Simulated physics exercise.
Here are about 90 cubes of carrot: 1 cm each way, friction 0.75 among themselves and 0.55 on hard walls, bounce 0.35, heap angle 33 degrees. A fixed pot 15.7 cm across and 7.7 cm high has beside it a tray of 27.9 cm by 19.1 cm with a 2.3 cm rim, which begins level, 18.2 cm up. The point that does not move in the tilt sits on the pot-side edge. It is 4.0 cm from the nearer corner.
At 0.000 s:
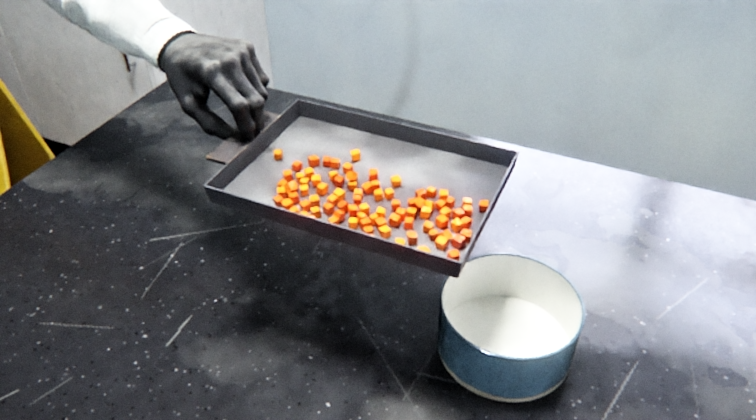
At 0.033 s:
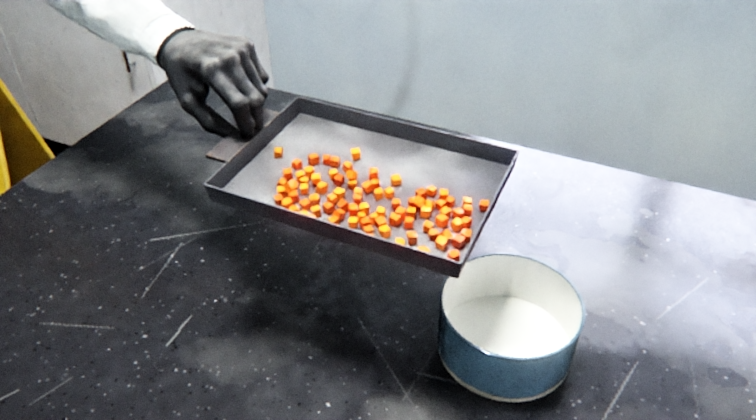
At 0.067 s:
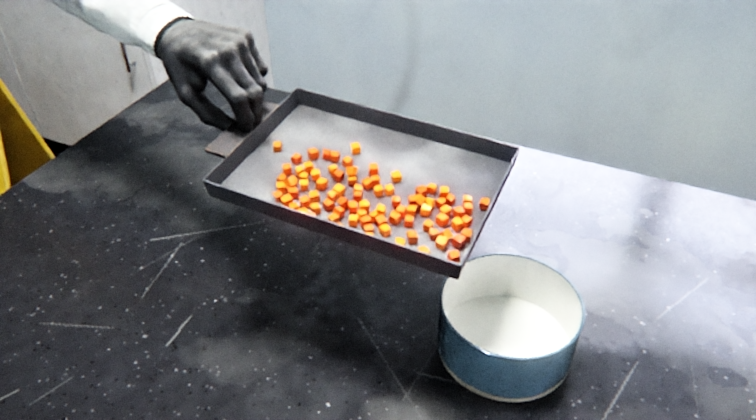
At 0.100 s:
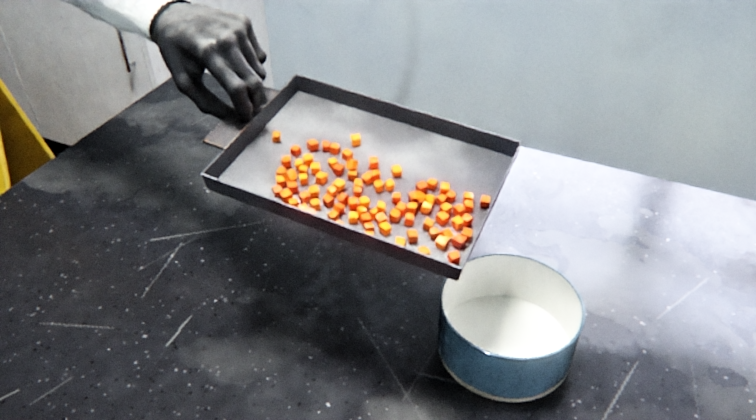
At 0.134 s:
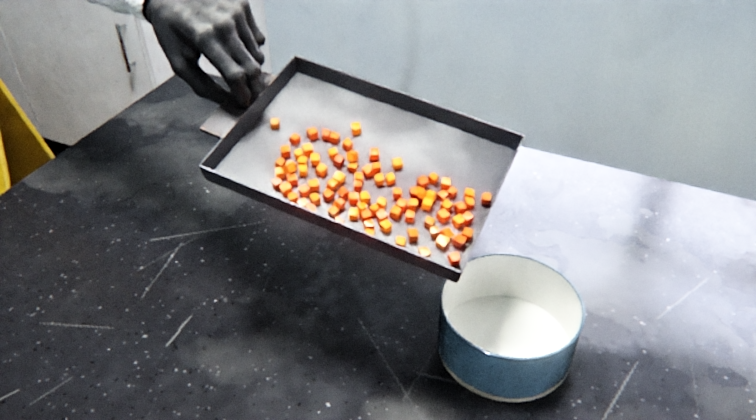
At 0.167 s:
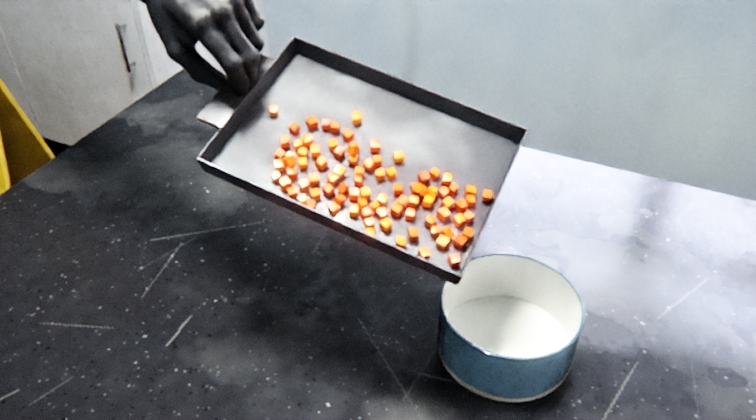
On a dark, scratched countertop, a gloved or grey hand at the left raises its end of a rectangular tray of orange carrot cubes, tilting the tray down toward a blue pot at the right while the cubes stay scattered across it.
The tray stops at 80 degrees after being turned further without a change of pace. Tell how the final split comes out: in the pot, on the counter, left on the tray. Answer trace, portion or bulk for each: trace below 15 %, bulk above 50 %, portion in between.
Pot: Trace. Counter: Bulk. Tray: Portion.
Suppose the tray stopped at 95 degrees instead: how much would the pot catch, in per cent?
It would land at about 0 percent.
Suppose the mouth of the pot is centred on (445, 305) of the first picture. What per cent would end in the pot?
It would come to around 5 percent.
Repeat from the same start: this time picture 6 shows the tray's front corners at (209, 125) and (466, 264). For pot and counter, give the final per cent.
Pot 30 % / counter 25 %.
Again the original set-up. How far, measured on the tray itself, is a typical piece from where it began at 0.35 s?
Around 1 centimetres.
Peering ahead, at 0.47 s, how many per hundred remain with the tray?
Value: About 100%.
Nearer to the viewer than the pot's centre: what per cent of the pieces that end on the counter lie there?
About 100 per cent.
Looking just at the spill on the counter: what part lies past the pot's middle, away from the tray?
I reckon around 50 per cent.
Then, at 0.35 s, tilt 51 degrees; the tray holds 100 %, the pot 0 %.
Then, at 0.47 s, tilt 72 degrees; the tray holds 100 %, the pot 0 %.
Then, at 0.72 s, tilt 80 degrees; the tray holds 65 %, the pot 0 %.
By 2.3 s all is still; pot 0 %, counter 70 %, tray 30 %.
